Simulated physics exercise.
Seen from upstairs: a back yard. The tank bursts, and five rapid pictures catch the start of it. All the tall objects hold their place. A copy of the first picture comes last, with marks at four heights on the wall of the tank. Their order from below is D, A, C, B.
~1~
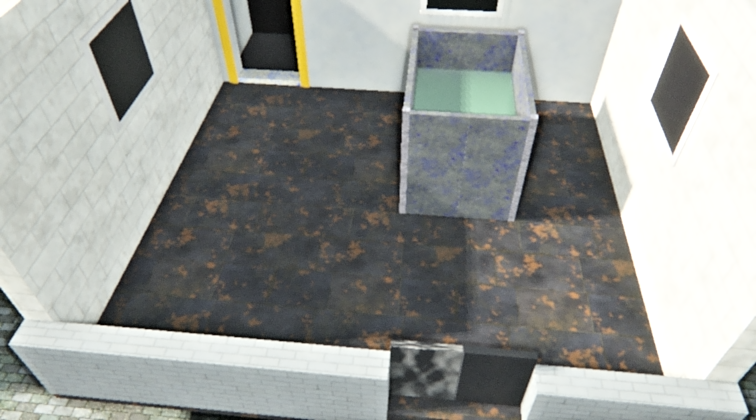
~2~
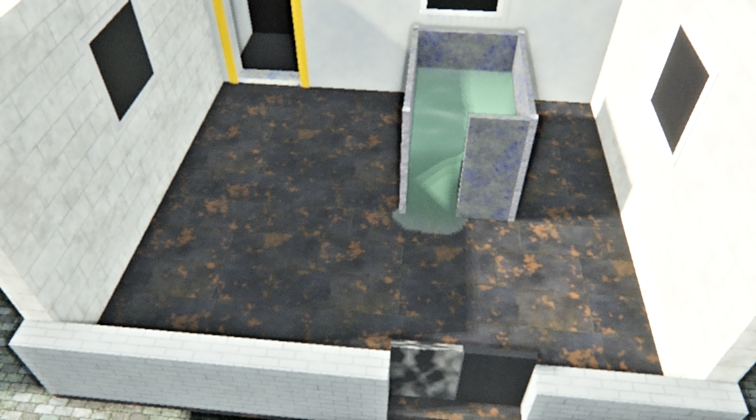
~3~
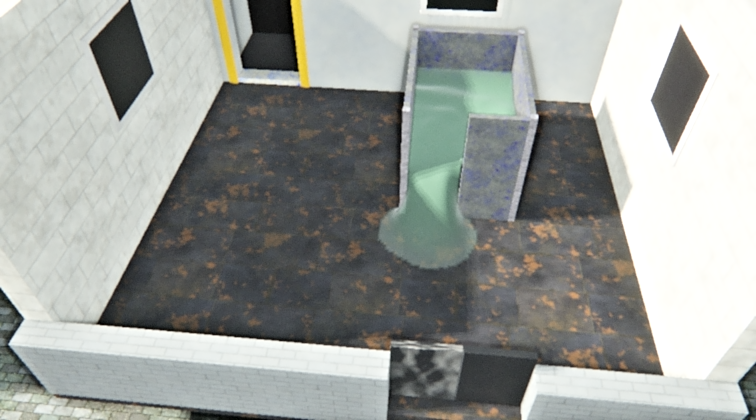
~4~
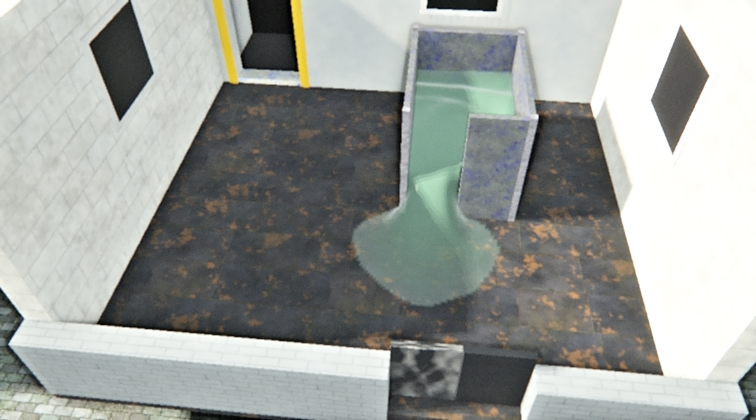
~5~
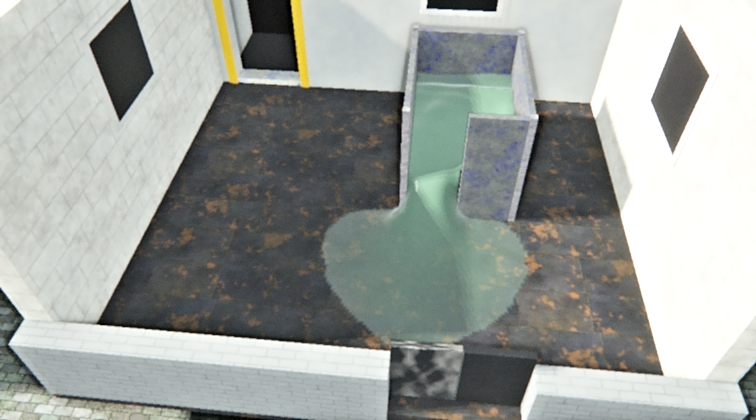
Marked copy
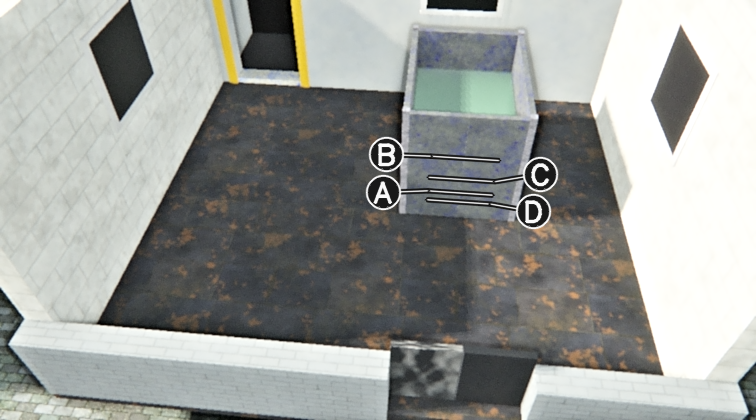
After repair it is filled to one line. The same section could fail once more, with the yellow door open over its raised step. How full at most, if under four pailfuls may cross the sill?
Take B.
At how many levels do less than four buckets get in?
All four.
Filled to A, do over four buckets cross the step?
No, that is safe.
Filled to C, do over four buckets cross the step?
No, not at all.
On the marked copy, A at (460, 193); B at (464, 158); C at (461, 179); D at (458, 201); from the bottom up D, A, C, B.
If A is chosen, nothing gets over.
If B is chosen, a bucket or two gets in.
If C is chosen, nothing gets over.
If D is chosen, nothing gets over.
